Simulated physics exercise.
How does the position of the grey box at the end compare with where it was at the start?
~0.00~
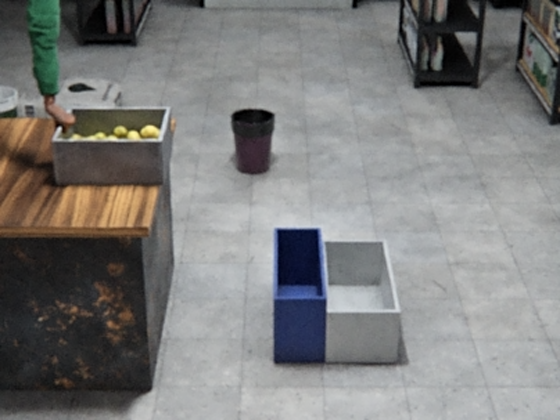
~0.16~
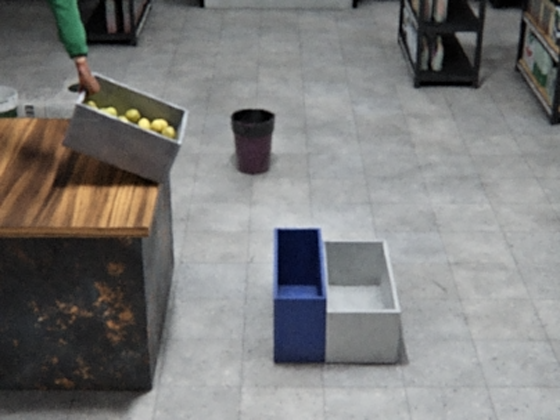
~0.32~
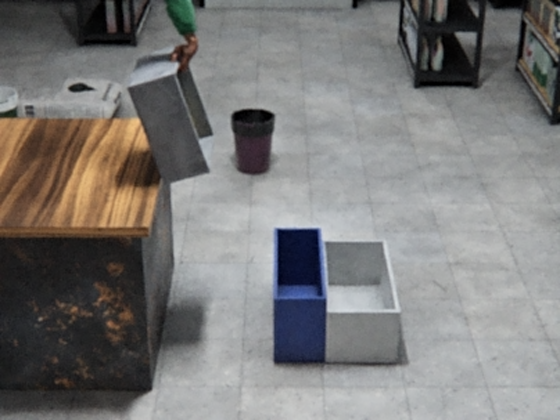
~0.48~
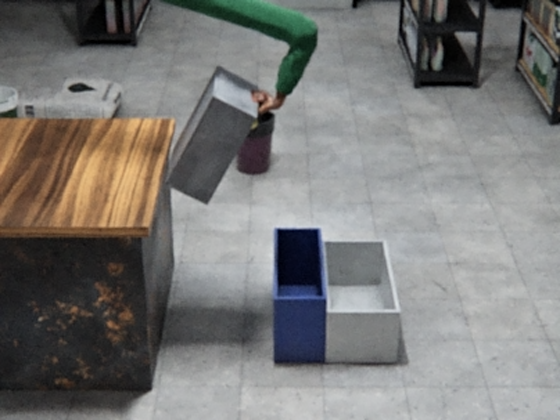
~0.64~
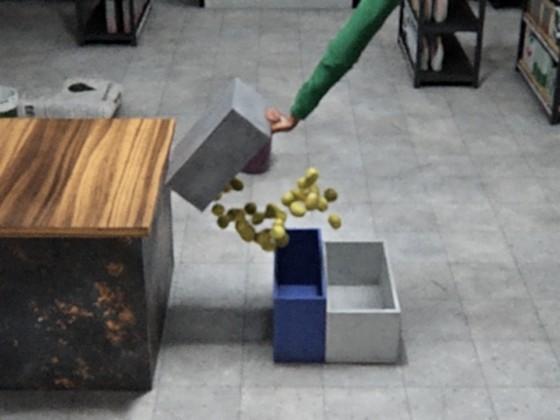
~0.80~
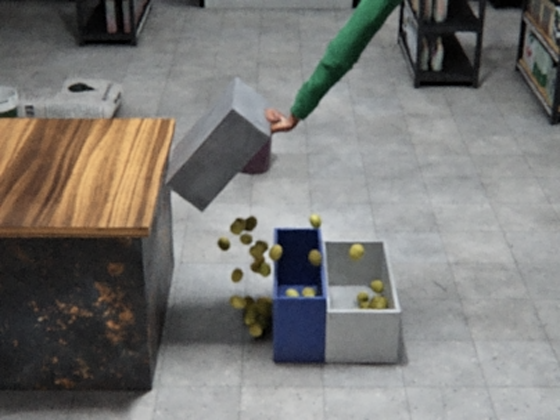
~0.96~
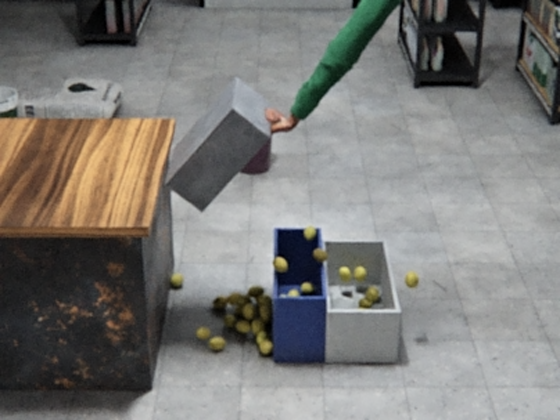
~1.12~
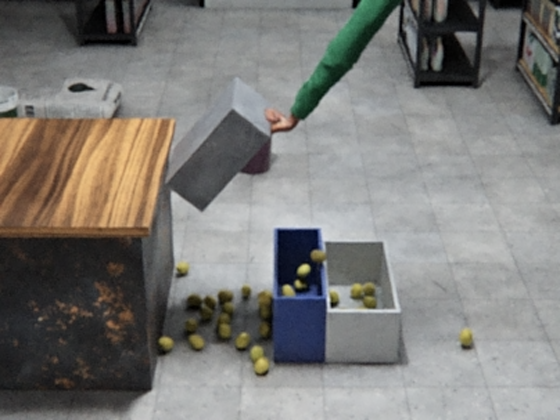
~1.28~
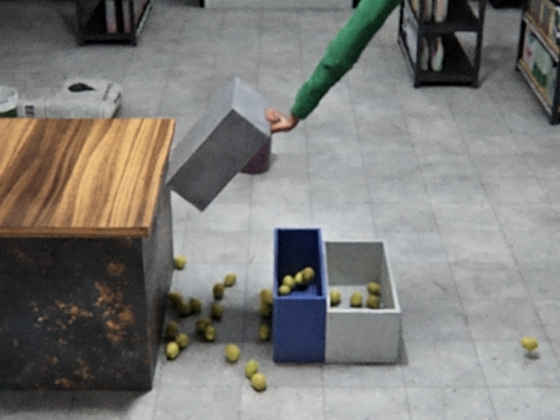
At the start the grey box sits on top of the bench, and by the end it is held tipped over in the air, just past the right edge of the bench.
A grey box of lemons is lifted off a wooden-topped bench by a green-sleeved arm and tipped steeply to the right, spilling its load toward a blue tote and a white tote; some land in each, but most end up on the floor short of the blue one.
